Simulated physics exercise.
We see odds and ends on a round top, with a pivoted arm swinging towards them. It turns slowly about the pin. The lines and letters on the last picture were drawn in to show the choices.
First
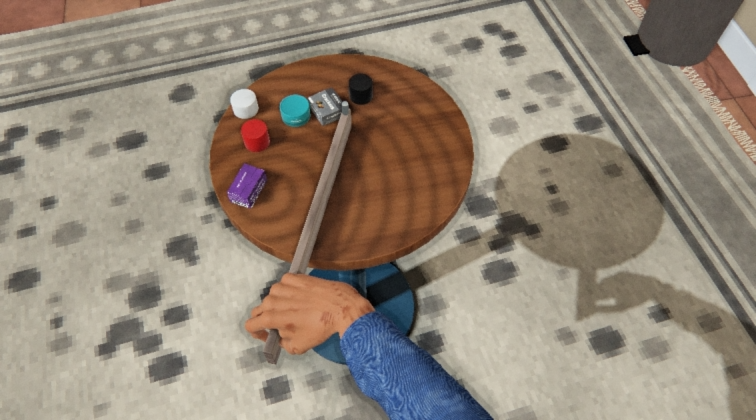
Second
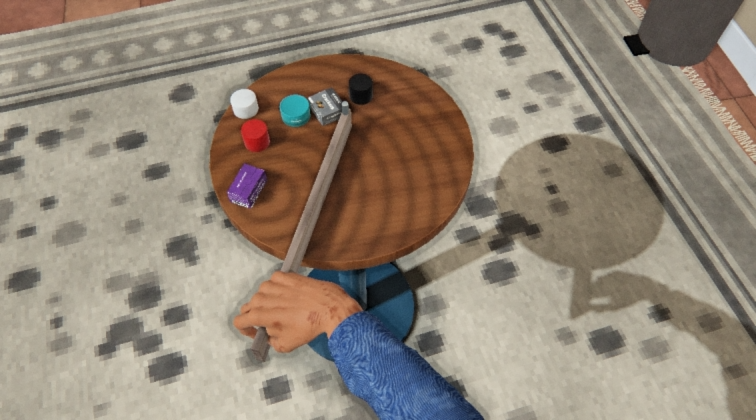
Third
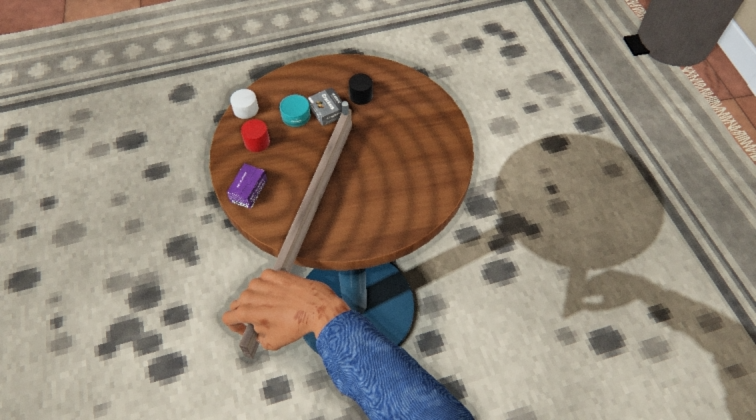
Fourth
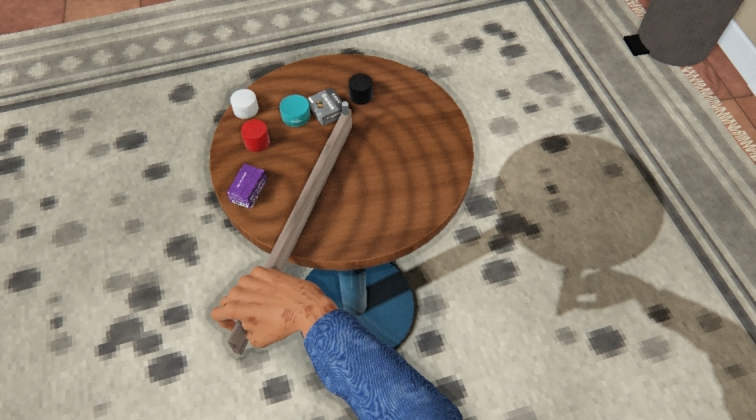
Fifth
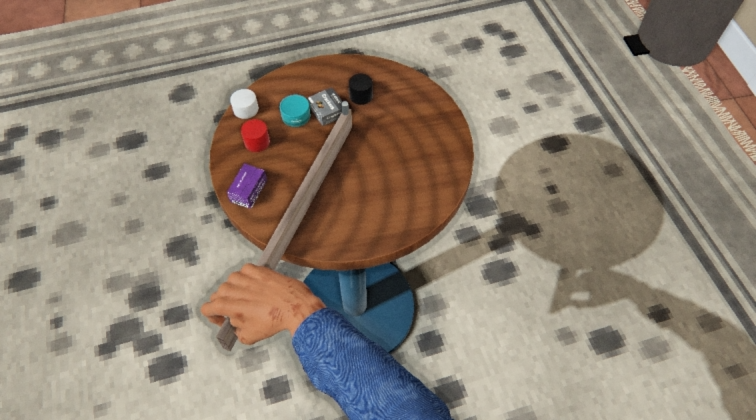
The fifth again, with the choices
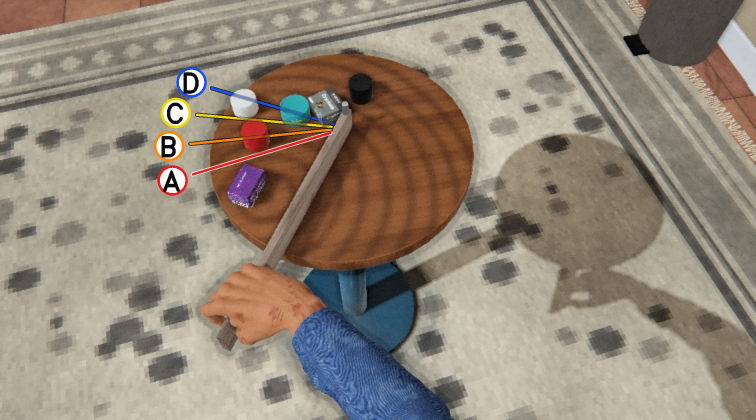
On a round wooden table over a speckled rug, a hand slowly swings a wooden bar's near end leftward beside small containers.
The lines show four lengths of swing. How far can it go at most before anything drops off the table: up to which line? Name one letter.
Up to line C.
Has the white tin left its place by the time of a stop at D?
Yes.
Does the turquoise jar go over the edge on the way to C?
No.
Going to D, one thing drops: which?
The white tin goes over.
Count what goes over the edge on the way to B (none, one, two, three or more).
The count is none.
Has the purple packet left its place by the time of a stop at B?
By then, yes.
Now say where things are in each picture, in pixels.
The first picture shows arm (323, 183); grey packet (327, 106); purple packet (247, 186).
The second picture shows arm (319, 182); black pot (361, 89).
The third picture shows arm (316, 181); turquoise jar (295, 111).
The fourth picture shows arm (312, 180); grey packet (327, 106).
The fifth picture shows arm (309, 179); black pot (361, 89); red pot (256, 136); turquoise jar (295, 111).
On the copy, A at (263, 153); B at (261, 137); C at (264, 121); D at (271, 106).
On C. First, arm (274, 158); purple packet (241, 179); white tin (245, 104).
Then, arm (258, 129); purple packet (226, 136); red pot (256, 128).
Finally, arm (260, 105); white tin (248, 88); purple packet (233, 104); nothing has fallen.
By contrast, A is safe but short; B is safe but short; D drops the white tin.
